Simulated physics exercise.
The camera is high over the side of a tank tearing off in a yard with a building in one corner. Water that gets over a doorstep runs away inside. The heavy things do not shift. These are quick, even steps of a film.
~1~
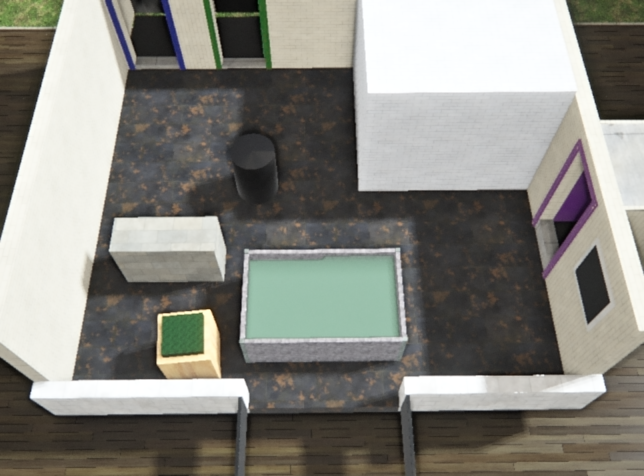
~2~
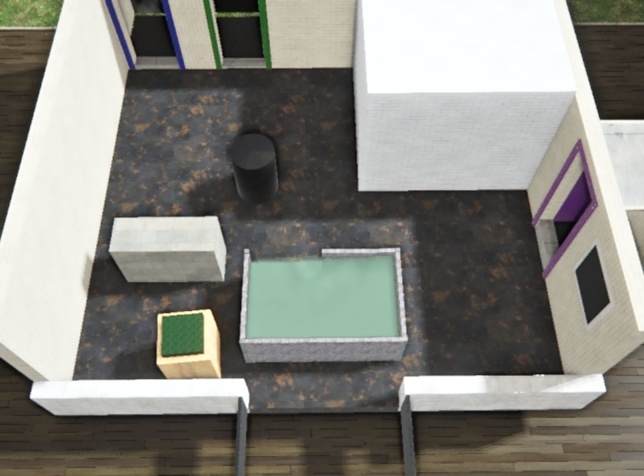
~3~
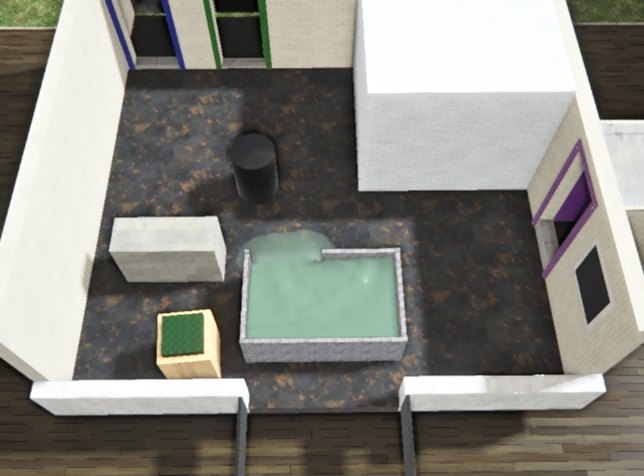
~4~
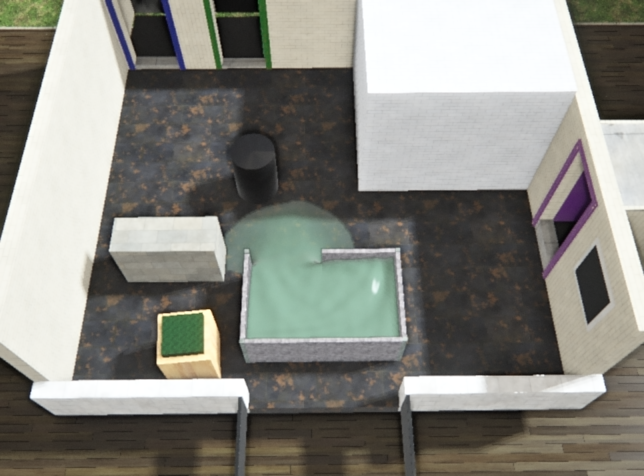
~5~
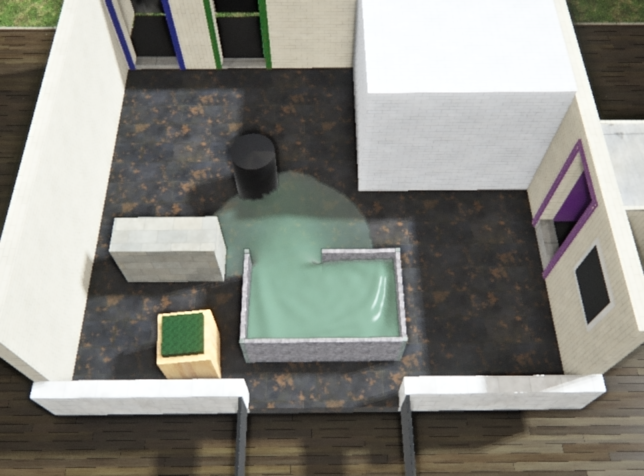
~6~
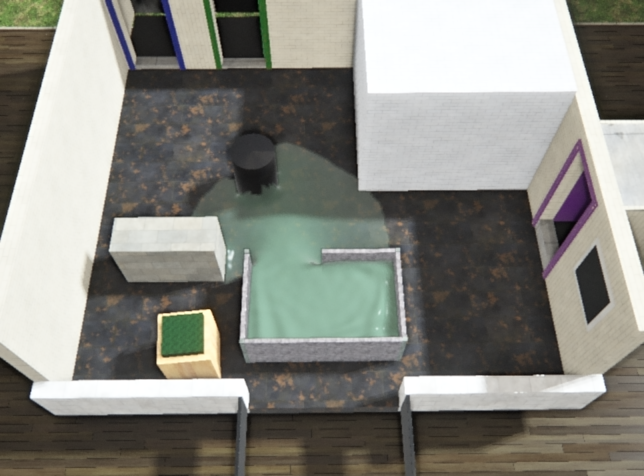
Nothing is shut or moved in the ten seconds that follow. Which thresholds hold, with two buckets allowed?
The purple door stays under that; the blue door takes more than that; the green door takes more than that.
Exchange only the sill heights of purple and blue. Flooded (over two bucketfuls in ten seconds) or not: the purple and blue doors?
One by one: The purple door lets less in, the blue door is under.
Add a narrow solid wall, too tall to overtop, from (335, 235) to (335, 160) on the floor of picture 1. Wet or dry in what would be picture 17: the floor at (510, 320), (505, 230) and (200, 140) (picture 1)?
One after the other: Dry, not flooded, under water.
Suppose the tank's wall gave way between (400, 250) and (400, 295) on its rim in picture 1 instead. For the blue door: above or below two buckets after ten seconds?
My reading: The blue one keeps below it.
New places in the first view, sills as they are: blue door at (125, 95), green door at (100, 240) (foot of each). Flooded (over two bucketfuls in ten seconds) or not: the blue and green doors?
My reading: Blue takes more; green takes more.
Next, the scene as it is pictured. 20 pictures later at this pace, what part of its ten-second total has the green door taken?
Close to 15 %.
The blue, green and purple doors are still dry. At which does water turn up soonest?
The door marked green.
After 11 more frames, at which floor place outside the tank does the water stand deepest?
At about (341, 68).
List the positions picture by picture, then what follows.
Still water in the water tank at (323, 296), in the first frame.
Water pours out on the water tank's far side and has run to a hidden place, in the second frame.
The front is at (319, 238), out from the gap on the water tank's far side, in the third frame.
The front is at (305, 206), out from the gap on the water tank's far side, in the fourth frame.
Water pours out on the water tank's far side and has run to (296, 175), in the fifth frame.
The front is at (283, 147), out from the gap on the water tank's far side, in the sixth frame.
A moment on, water covers 30 % of the floor; the purple door not reached, the blue door not reached, the green door not reached.
Next, water covers 50 % of the floor; the purple door not reached, the blue door not reached, the green door wet at the sill, nothing in.
Then, water covers 55 % of the floor; the purple door wet at the sill, nothing in, the blue door over two buckets in, the green door under two buckets in.
Later, water covers 65 % of the floor; the purple door wet at the sill, nothing in, the blue door far over two buckets in, the green door over two buckets in.
In the end, water covers 95 % of the floor; the purple door wet at the sill, nothing in, the blue door far over two buckets in, the green door far over two buckets in.
